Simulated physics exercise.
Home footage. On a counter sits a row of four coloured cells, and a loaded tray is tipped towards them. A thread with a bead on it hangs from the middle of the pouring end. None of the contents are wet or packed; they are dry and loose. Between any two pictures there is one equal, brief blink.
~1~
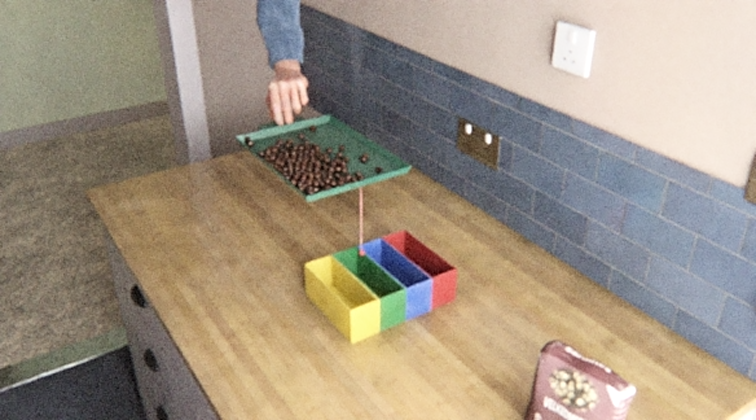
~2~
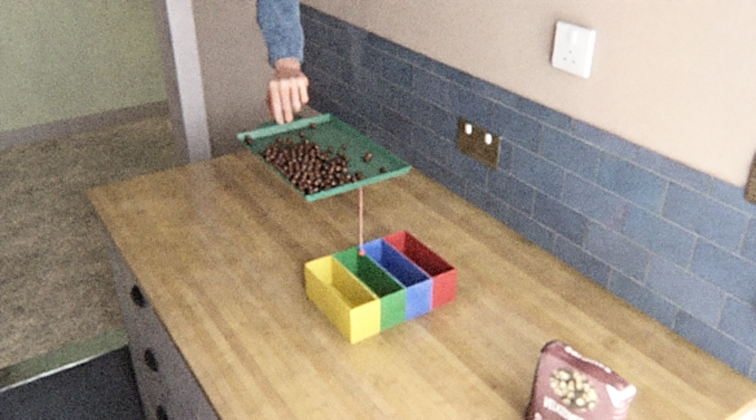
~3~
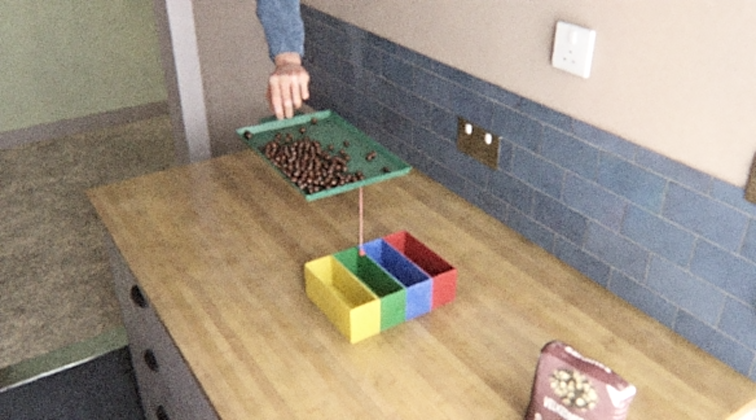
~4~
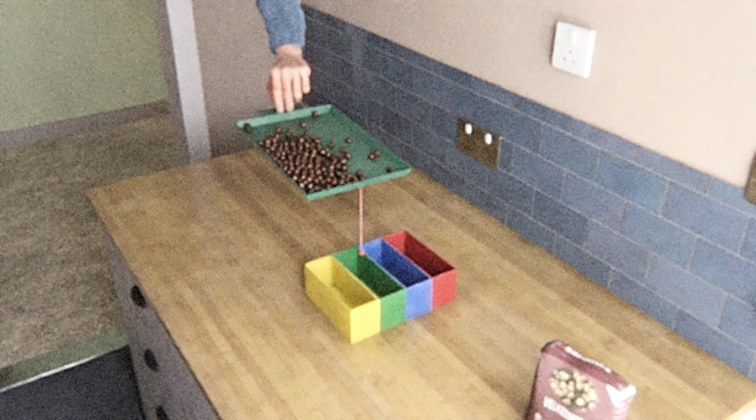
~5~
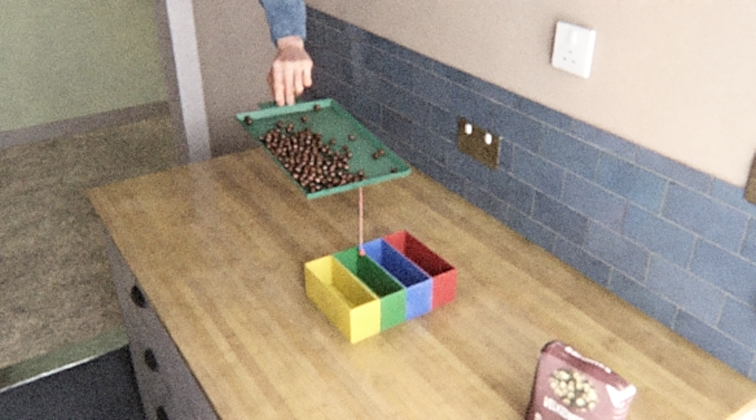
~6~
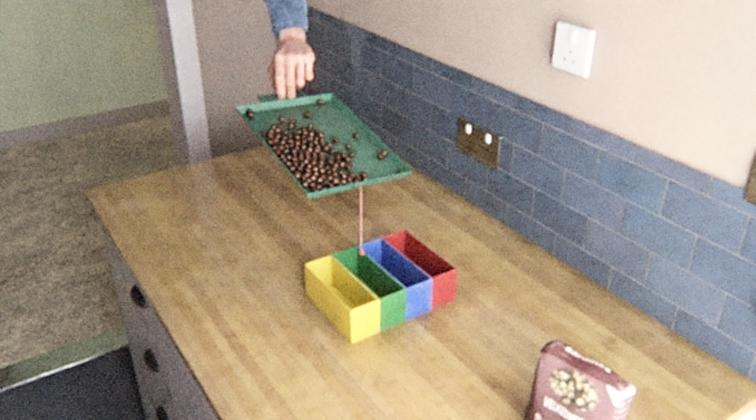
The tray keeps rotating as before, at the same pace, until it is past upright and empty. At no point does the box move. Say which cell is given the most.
The red cell is given the most.
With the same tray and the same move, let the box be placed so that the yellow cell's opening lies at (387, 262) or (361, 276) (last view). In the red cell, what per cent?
It would be near 0 per cent first and near 20 per cent second.
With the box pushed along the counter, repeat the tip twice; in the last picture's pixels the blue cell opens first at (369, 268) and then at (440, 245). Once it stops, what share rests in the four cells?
First case: Some 50 %; second case: Some 80 %.
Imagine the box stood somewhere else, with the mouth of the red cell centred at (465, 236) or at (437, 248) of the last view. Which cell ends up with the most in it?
Run one gives the cell in green; run two gives the cell in blue.
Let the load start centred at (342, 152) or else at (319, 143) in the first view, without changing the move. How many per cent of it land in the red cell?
In order, roughly 50 % and 40 %.
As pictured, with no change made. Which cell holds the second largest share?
Second position is held by the cell in blue.
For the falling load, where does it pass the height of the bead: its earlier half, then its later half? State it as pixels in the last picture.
It goes through near (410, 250) first, then near (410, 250).
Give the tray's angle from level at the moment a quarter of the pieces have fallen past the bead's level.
The angle is roughly 55° at that point.
Soon after the last picture, tray tipped steeply; about a third on the tray; a small part in the red cell; a small part in the blue cell; a small part in the green cell; a stray few in the yellow cell; about a quarter falling or outside the box.
A little later, tray tipped right over; about a third in the red cell; about a quarter in the blue cell; a small part in the green cell; a stray few in the yellow cell; about a quarter falling or outside the box.
Later still, tray tipped past a quarter turn; about a third in the red cell; about a quarter in the blue cell; a small part in the green cell; a stray few in the yellow cell; about a quarter falling or outside the box.
At rest, tray tipped past a quarter turn; about a third in the red cell; about a quarter in the blue cell; a small part in the green cell; a stray few in the yellow cell; about a quarter outside the box.
